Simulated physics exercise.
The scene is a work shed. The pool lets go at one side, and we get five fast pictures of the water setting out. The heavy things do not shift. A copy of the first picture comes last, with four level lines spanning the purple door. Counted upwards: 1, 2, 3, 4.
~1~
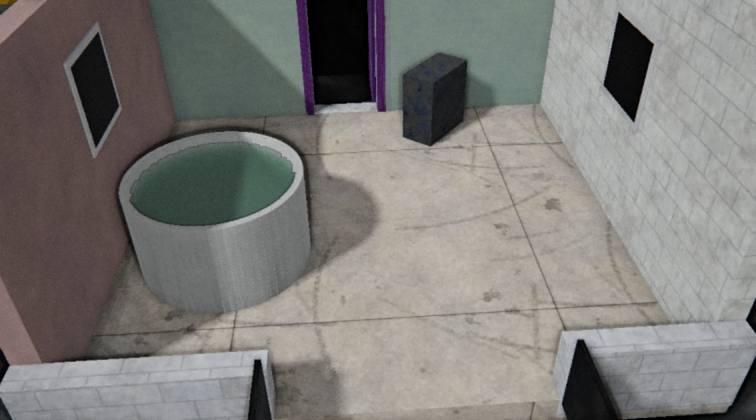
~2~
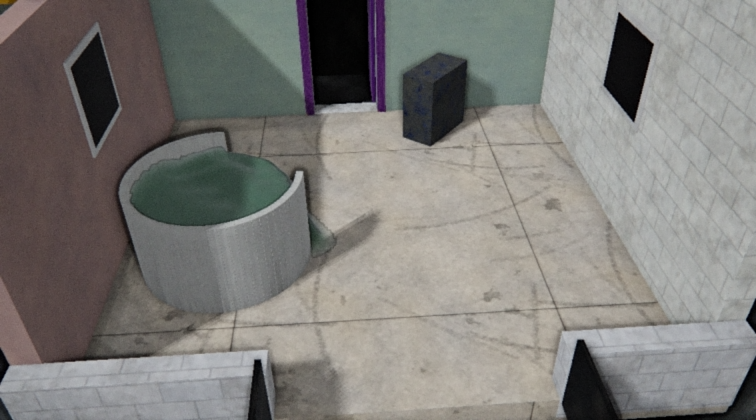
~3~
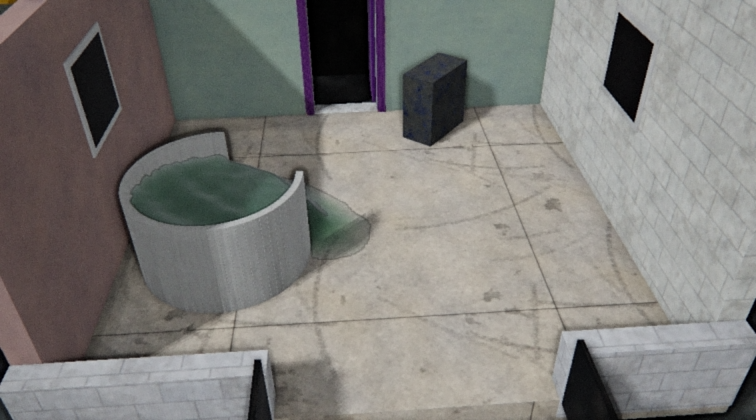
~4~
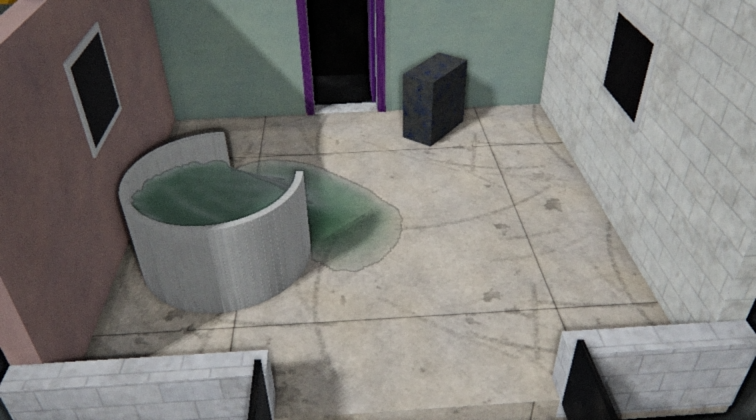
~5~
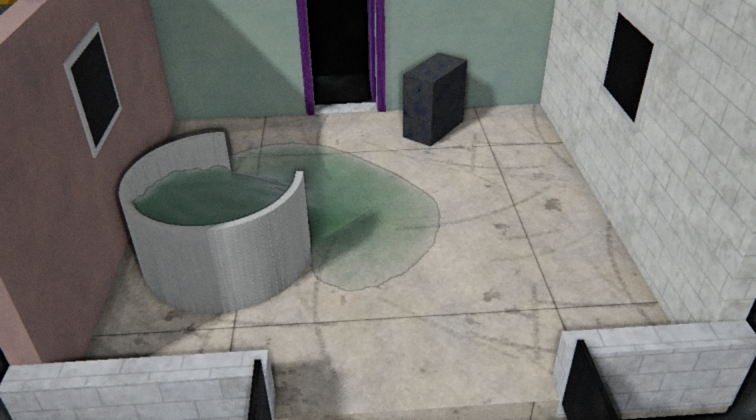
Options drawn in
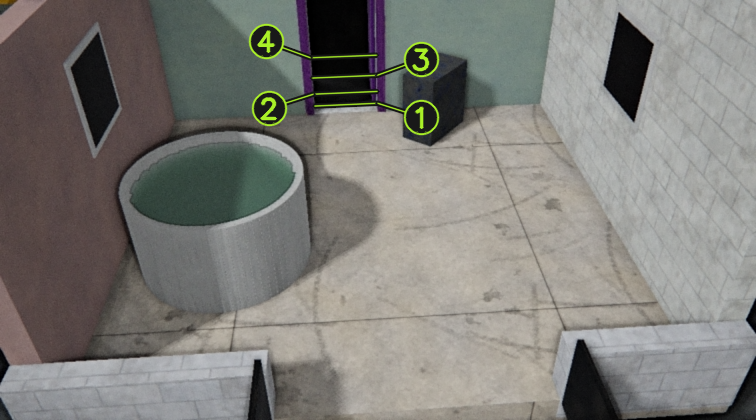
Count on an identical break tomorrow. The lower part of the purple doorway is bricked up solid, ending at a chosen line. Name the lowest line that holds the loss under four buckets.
Mark 2.
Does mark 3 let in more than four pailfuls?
No, not at all.
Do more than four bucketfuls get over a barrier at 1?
Yes, that goes wrong.
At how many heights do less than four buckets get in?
Three.
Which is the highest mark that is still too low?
1 it is.
On the marked copy, 1 at (346, 104); 2 at (345, 92); 3 at (344, 76); 4 at (343, 56); from the bottom up 1, 2, 3, 4.
With 1, about 14 bucketfuls get in.
With 2, a splash gets over, under a bucket.
With 3, nothing gets over.
With 4, nothing gets over.
